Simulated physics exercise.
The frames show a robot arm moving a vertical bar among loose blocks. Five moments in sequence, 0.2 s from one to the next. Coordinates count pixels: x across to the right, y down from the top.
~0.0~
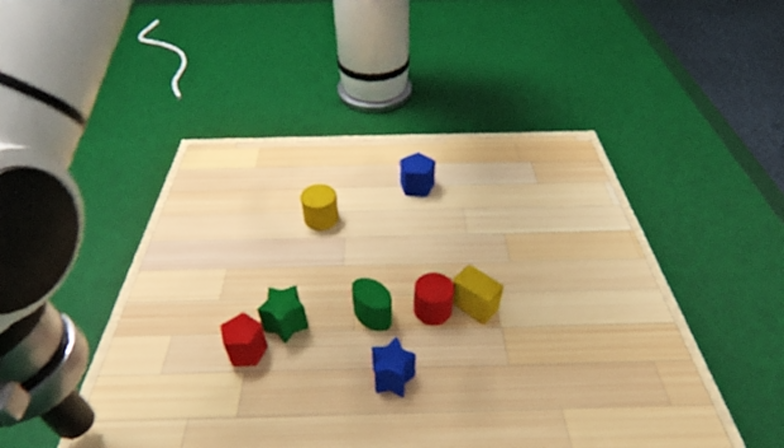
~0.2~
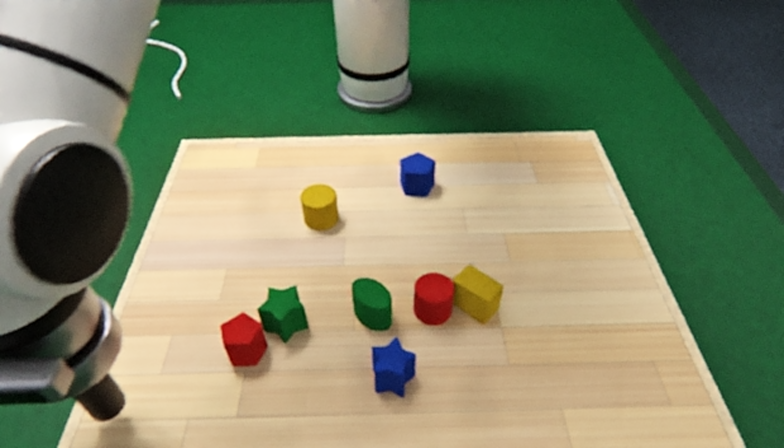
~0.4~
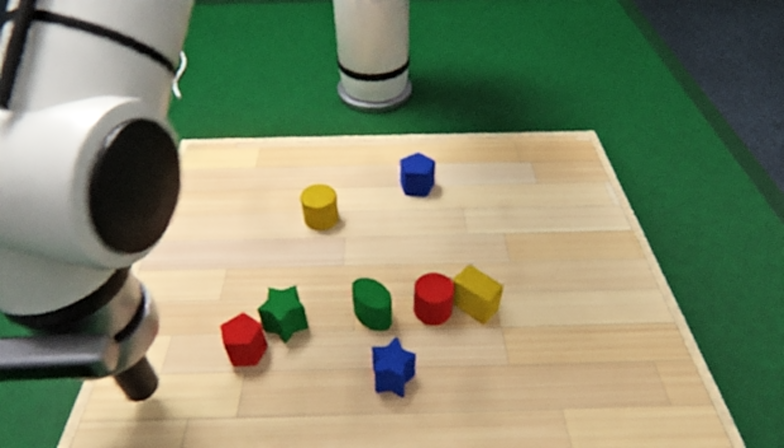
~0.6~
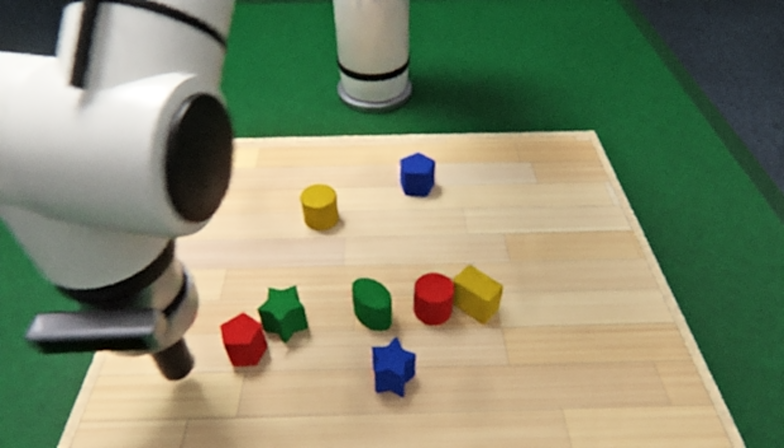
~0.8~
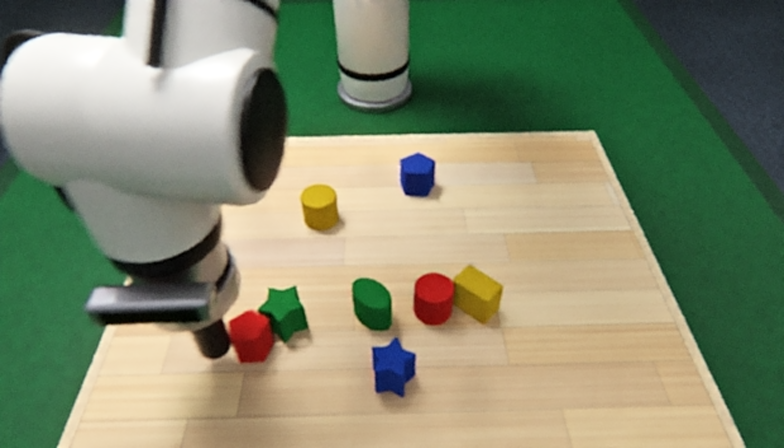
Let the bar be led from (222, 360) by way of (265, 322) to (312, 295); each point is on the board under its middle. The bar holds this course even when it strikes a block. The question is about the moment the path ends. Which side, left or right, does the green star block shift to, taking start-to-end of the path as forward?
Towards the right-hand side.
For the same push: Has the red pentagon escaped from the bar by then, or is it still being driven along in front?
It is driven along in front.
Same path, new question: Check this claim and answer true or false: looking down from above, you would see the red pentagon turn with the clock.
The statement is correct.
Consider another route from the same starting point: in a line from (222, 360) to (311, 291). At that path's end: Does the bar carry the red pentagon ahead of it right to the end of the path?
Going by the path, yes.
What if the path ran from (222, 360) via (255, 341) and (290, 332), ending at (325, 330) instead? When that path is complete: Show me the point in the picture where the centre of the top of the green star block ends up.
Somewhere near (348, 260).
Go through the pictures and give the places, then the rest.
Lower end of the bar at (77, 423), tops of blocks, red pentagon at (239, 329), green star block at (281, 301), green oval at (371, 292), in the first frame.
Bar at (108, 405), blocks as before, in the second frame.
Bar at (142, 387), blocks as before, in the third frame.
Bar at (178, 367), blocks as before, in the fourth frame.
Bar at (216, 346), red pentagon at (247, 325), green star block at (281, 301), green oval at (371, 292), in the fifth frame.
What follows on the original path. One third of the way, bar at (246, 319); red pentagon at (276, 304); green star block at (308, 287), turned 15° clockwise.
Two thirds of the way, bar at (278, 296); red pentagon at (308, 286), turned 20° clockwise; green star block at (341, 274), turned 30° clockwise; green oval at (377, 292).
At the end, bar at (310, 280); red pentagon at (340, 270), turned 25° clockwise; green star block at (372, 261), turned 35° clockwise; green oval at (394, 290), turned 55° clockwise.
